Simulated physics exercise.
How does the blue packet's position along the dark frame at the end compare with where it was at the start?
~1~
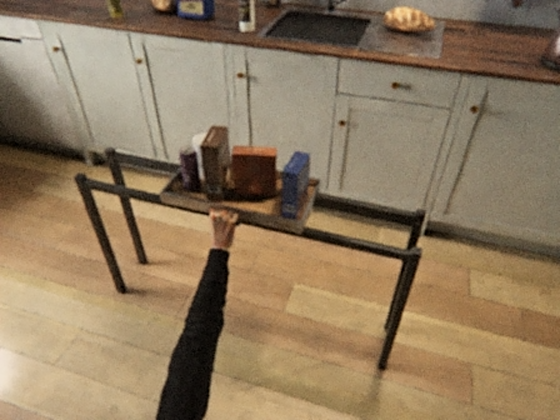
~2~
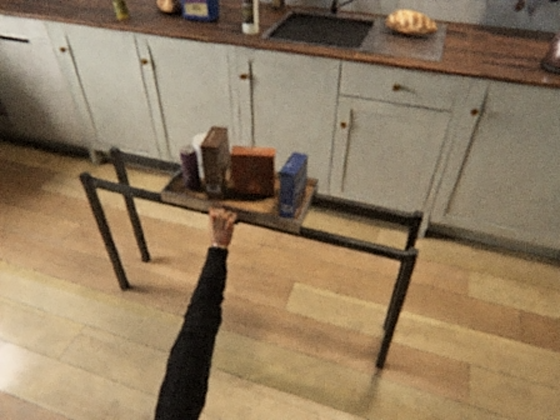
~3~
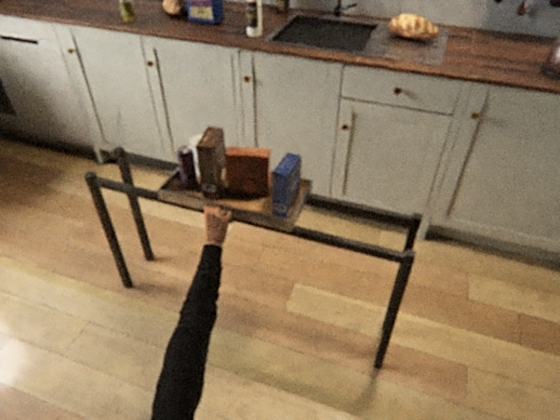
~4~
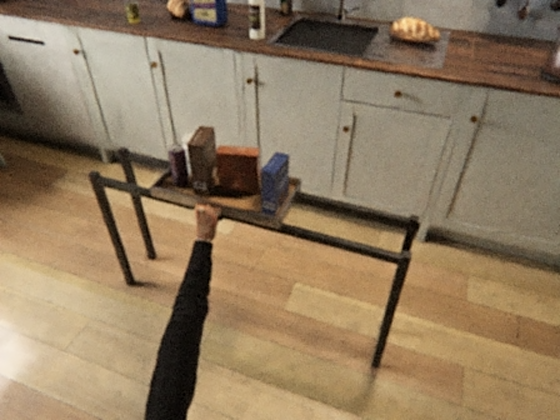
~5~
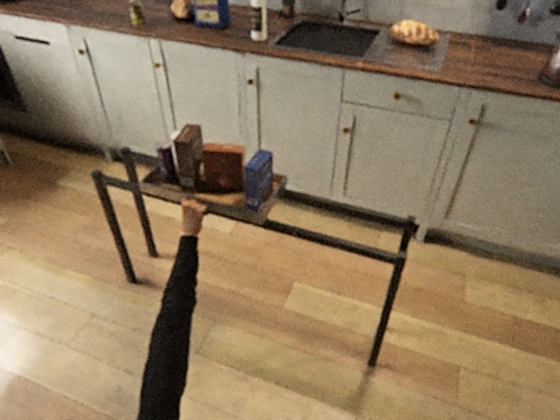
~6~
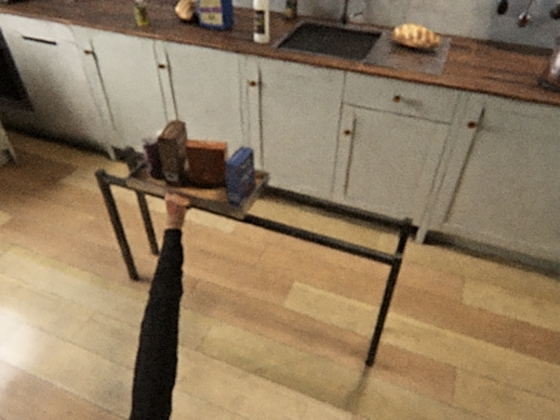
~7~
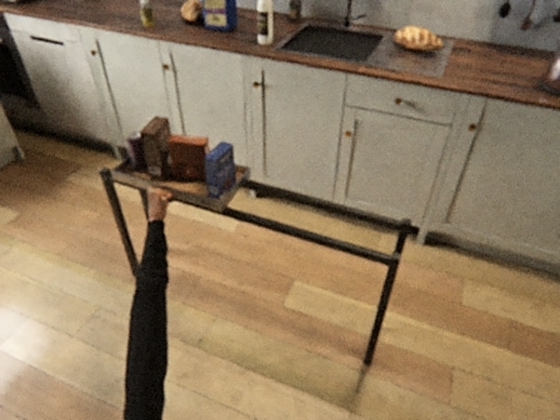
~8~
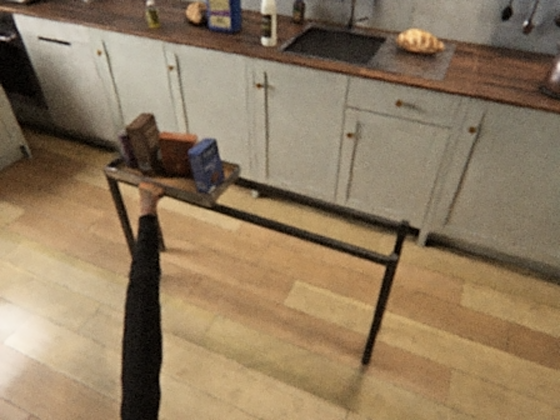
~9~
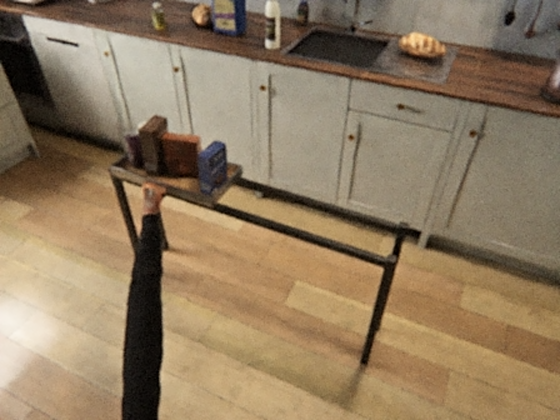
It starts a little right of the frame's middle and ends farther left, toward the frame's left end, still standing on the tray.
